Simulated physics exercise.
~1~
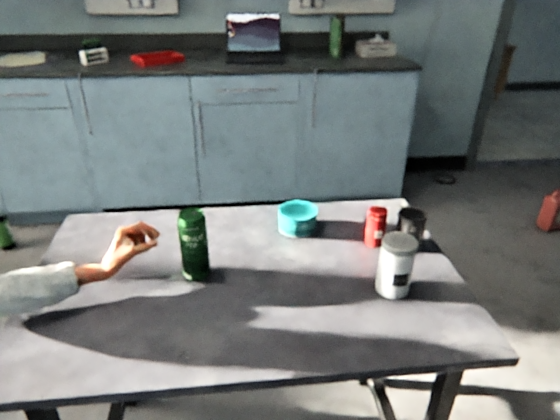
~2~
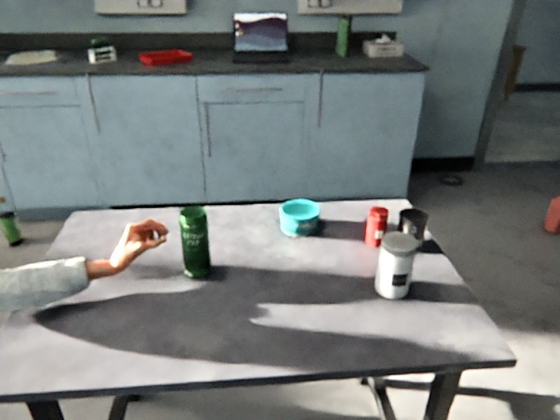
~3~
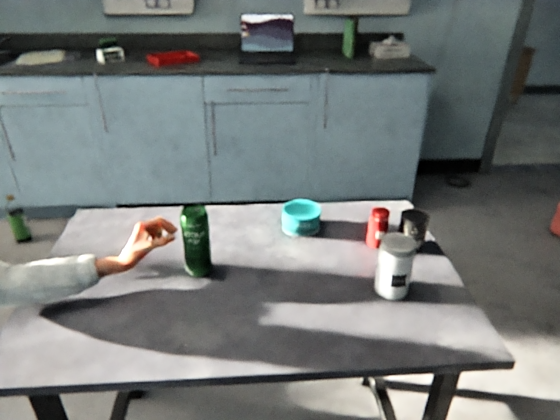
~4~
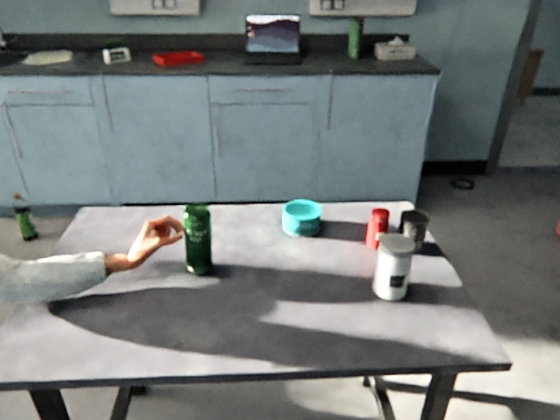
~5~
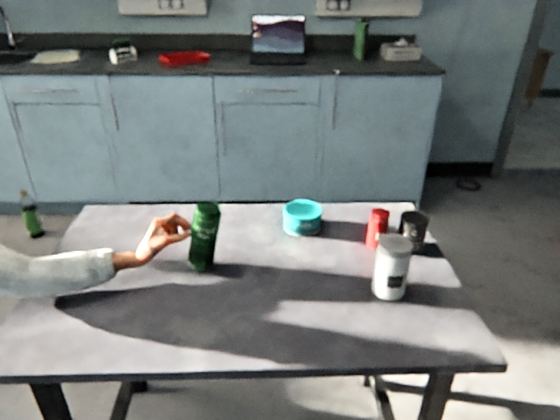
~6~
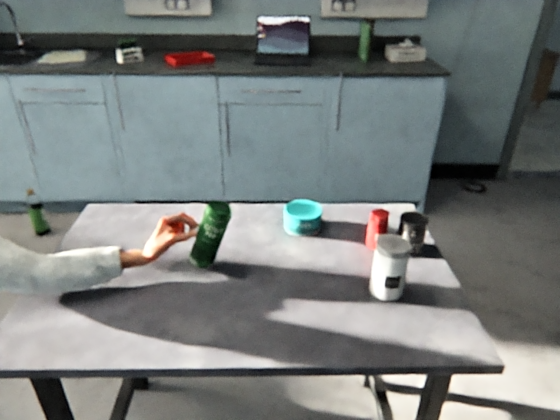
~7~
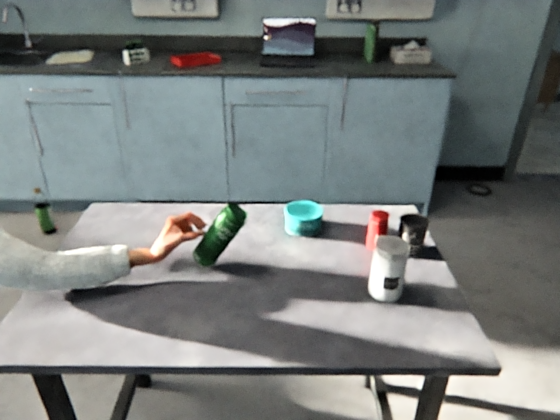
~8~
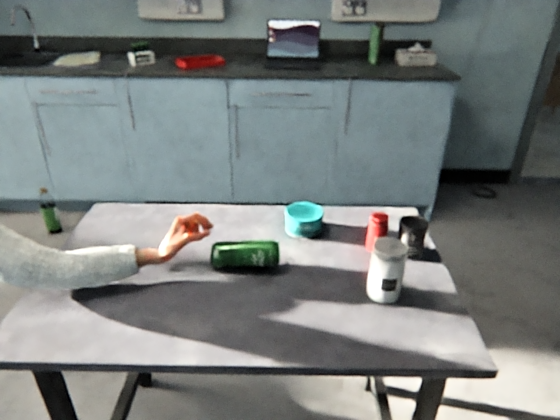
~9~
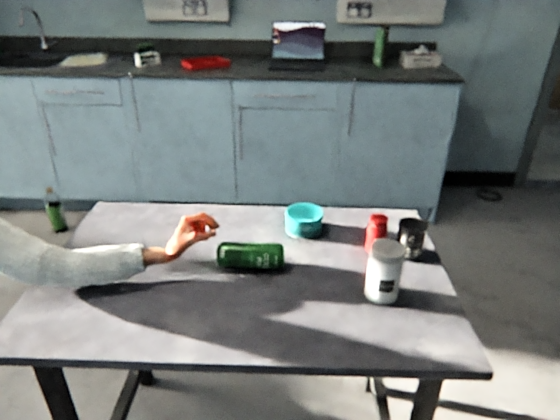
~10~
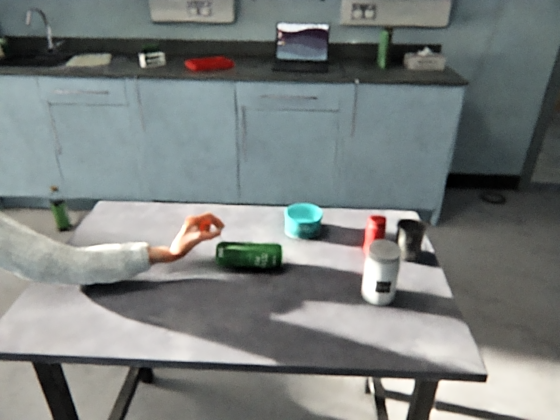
In a room with blue cabinets, a fingertip slowly pushes a green can rightward until it tips onto its side, other containers unmoved.
